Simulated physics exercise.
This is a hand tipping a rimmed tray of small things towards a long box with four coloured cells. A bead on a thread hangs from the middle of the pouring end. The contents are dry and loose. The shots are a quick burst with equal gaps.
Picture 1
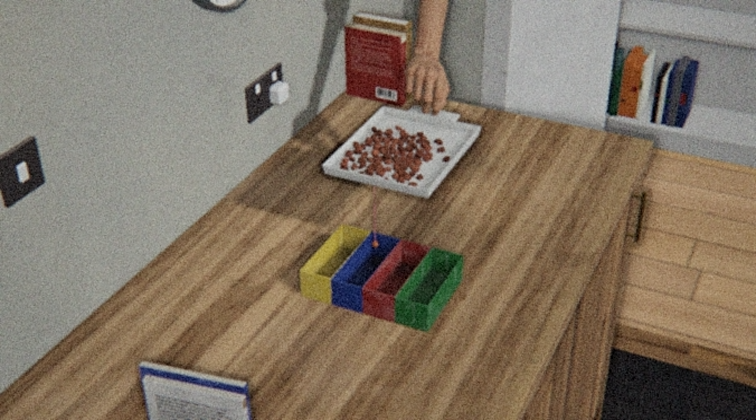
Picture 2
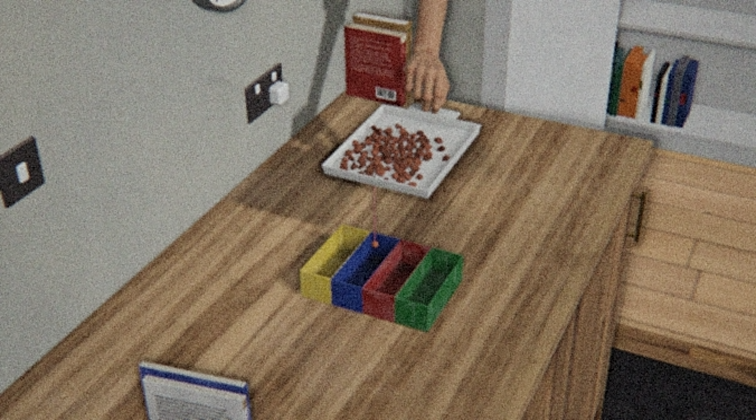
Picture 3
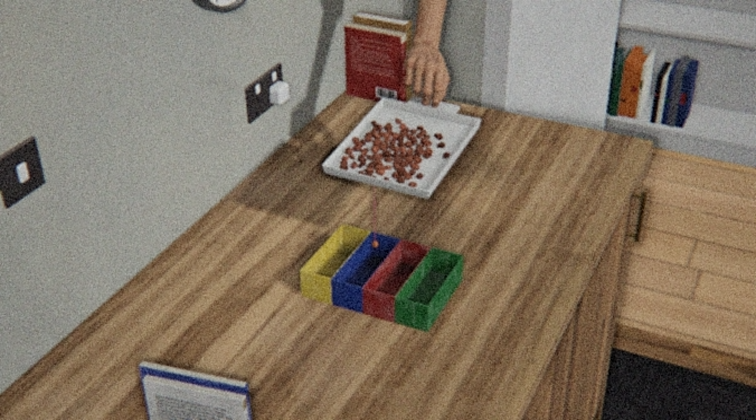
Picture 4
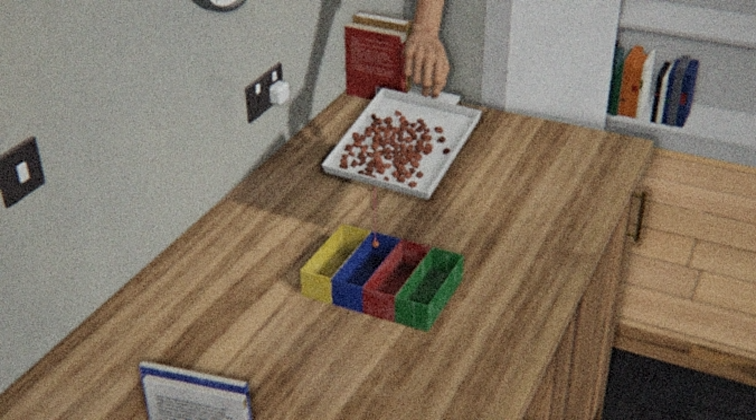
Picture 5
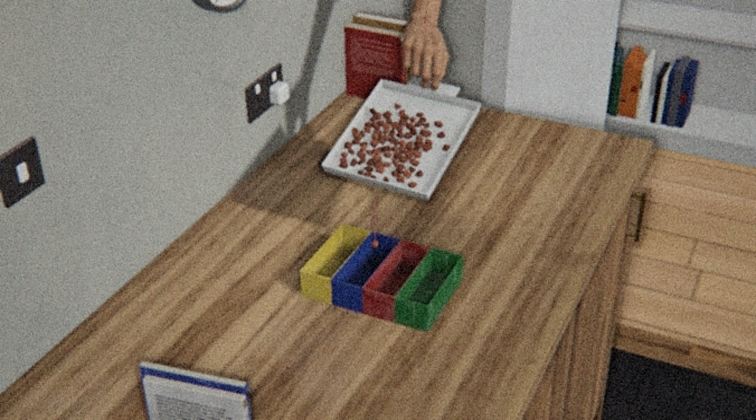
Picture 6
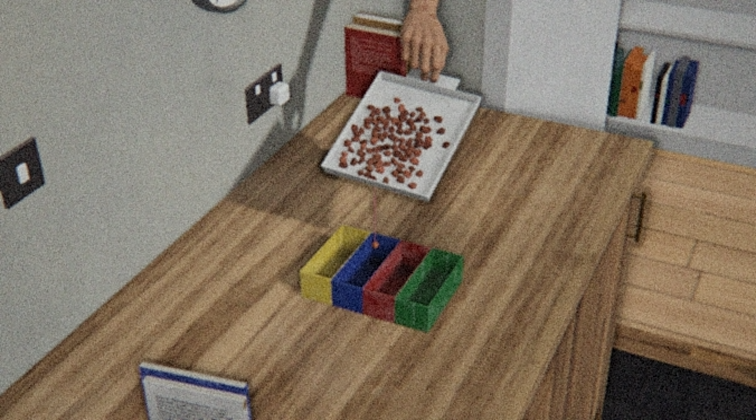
A hand gradually raising the far end of a white tray of loose reddish-brown bits above a four-coloured box on a wooden counter.
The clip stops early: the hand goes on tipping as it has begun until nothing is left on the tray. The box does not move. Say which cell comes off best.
The red one ends fullest.
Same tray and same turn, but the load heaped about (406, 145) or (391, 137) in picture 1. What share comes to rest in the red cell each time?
Roughly 40 per cent, and 40 per cent.
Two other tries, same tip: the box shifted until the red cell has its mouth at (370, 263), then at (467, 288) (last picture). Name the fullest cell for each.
In turn: The cell in green; the yellow one.
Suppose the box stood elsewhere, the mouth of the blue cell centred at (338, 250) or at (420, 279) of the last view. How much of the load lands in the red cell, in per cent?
First some 30, then 0 per cent.
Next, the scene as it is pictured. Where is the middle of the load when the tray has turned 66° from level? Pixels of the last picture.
Near (385, 168).
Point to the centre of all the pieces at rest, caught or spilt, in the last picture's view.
Roughly at (386, 297).
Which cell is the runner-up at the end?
Second comes the blue cell.
Soon, tray tipped steeply; nearly all on the tray; a stray few falling or outside the box.
A while on, tray tipped past a quarter turn; about a quarter on the tray; about a quarter in the red cell; a small part in the blue cell; a small part in the green cell; a stray few in the yellow cell; about a quarter falling or outside the box.
Towards the end, tray tipped past a quarter turn; about half in the red cell; about a quarter in the blue cell; about a quarter in the green cell; a small part in the yellow cell; a stray few falling or outside the box.
Finally, tray tipped past a quarter turn; about half in the red cell; about a quarter in the blue cell; about a quarter in the green cell; a small part in the yellow cell; a stray few outside the box.
